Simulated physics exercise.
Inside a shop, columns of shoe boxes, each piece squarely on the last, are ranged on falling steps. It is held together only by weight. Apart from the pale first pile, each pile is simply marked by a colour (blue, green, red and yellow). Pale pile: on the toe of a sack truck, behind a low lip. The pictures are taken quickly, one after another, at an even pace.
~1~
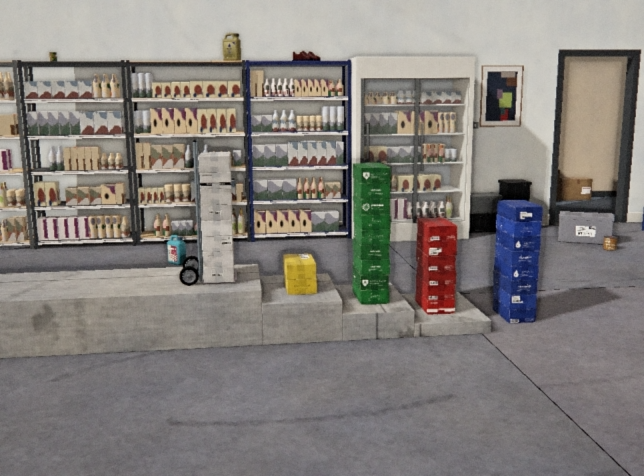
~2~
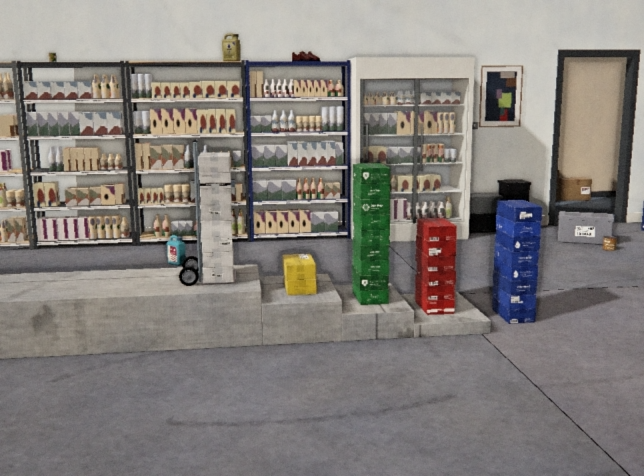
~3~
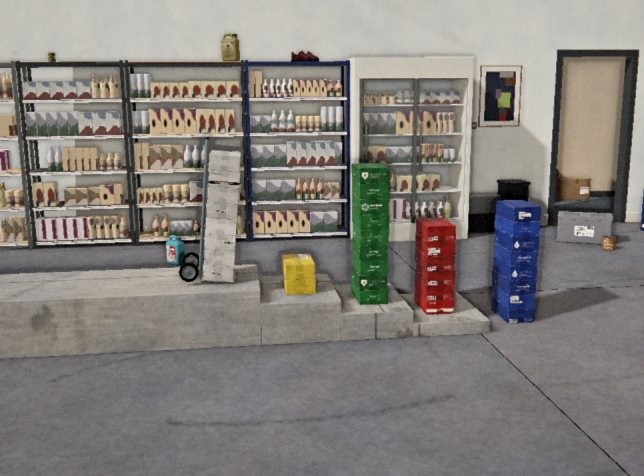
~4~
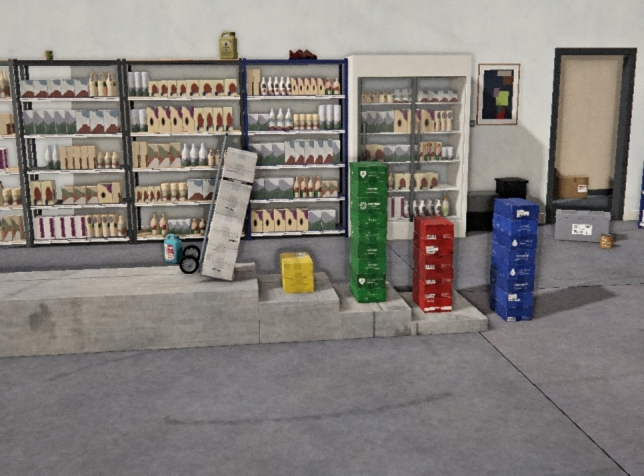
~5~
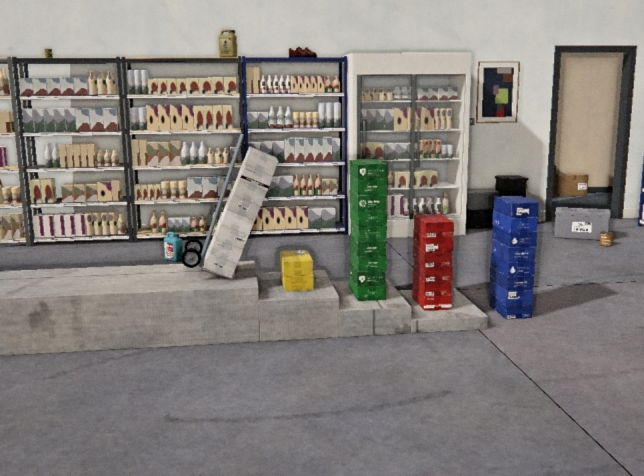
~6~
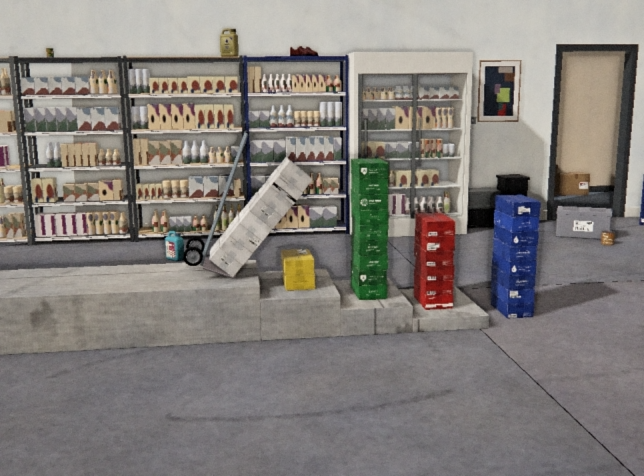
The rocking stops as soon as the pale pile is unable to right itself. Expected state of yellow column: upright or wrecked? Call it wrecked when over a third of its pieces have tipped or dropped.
Upright.
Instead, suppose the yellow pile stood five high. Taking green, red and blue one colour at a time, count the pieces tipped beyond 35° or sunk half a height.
Down at the end: Green 9, red 5, blue 8.
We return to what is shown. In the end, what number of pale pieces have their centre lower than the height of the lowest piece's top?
4.
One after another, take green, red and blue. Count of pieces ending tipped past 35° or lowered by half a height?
Result per colour: Green = 0, red = 0, blue = 0.
Shortly afterwards, 8 of the pale pile down; none of the 2 yellow boxes down (0 of 25 in all colours); top yellow box unmoved.
Next, 8 of the pale pile down; none of the 2 yellow boxes down (0 of 25 in all colours); top yellow box unmoved; top green box a little from its place.
In the end, 8 of the pale pile down; none of the 2 yellow boxes down (0 of 25 in all colours); top yellow box unmoved; top green box a little from its place. From the last view, middles, top yellow box near (298, 262), top green box near (370, 168).
